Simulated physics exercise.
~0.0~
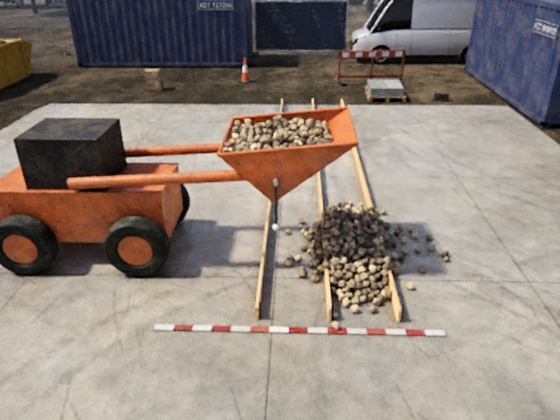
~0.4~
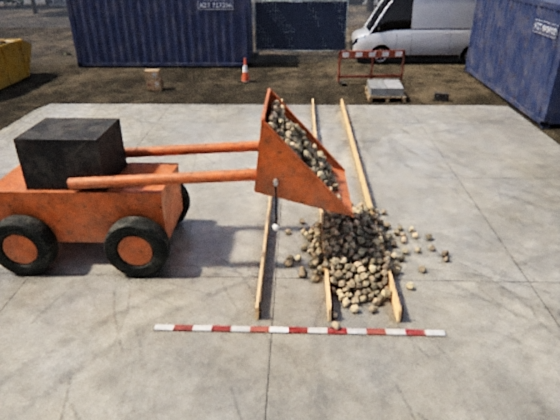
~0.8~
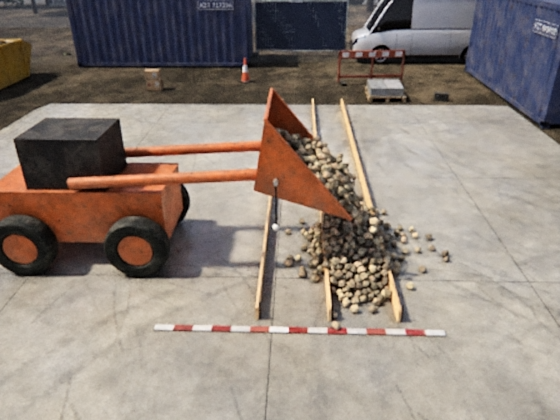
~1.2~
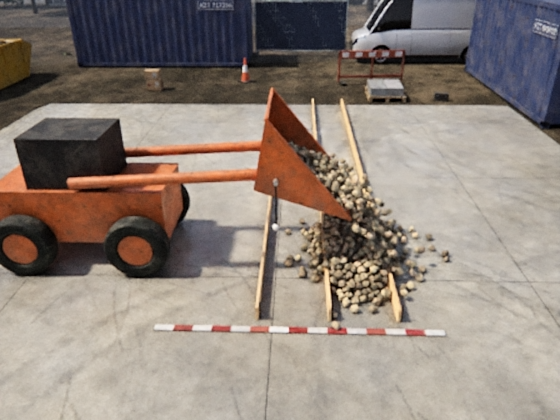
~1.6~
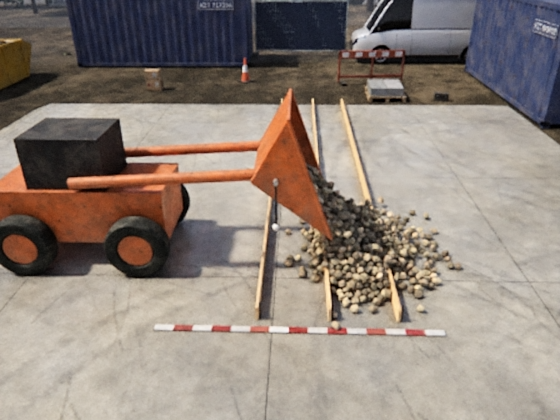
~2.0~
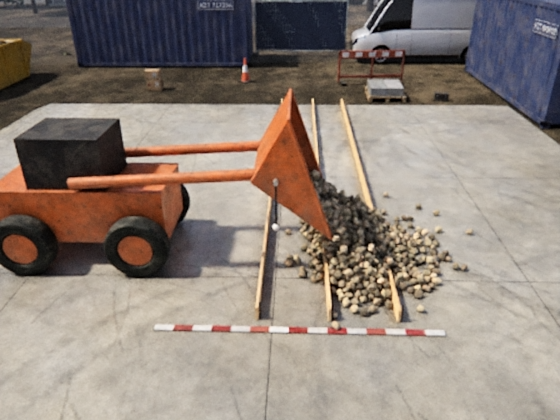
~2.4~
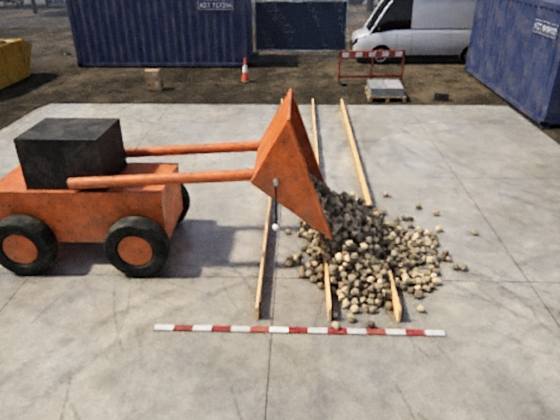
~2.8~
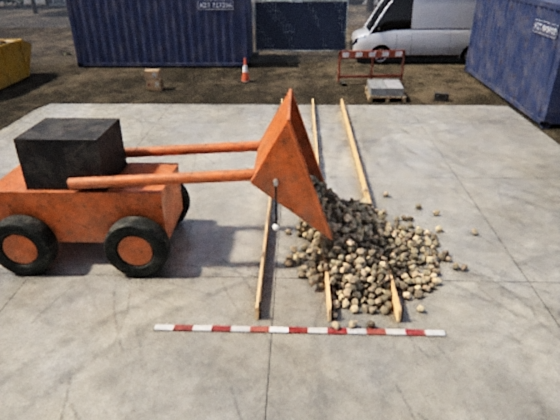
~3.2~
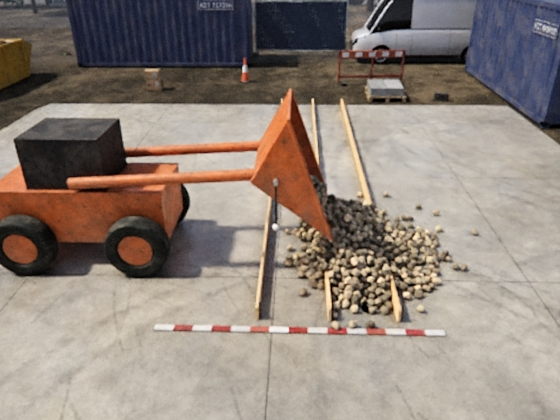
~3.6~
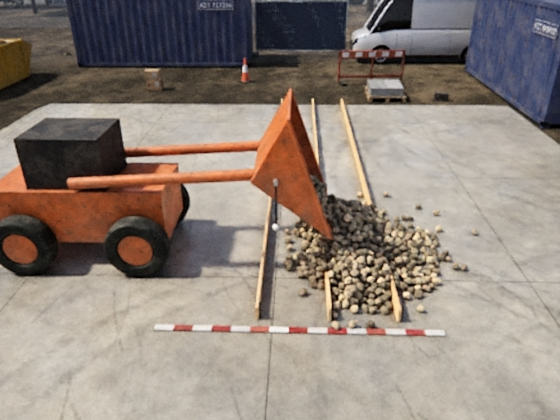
At the start, an orange loader with a black block on its back holds a raised bucket of stones beside a loose pile lying across wooden planks on a concrete yard. The bucket tips steeply to the right, and the stones inside slide toward its lower edge. They begin spilling onto the pile while the loader stays put. The bucket then tips further, and more stones pour out, spreading the heap to the right and toward the striped staff. Finally the bucket stays tilted, a few last stones settle, and the wider heap rests against its lip, partly covering the planks.
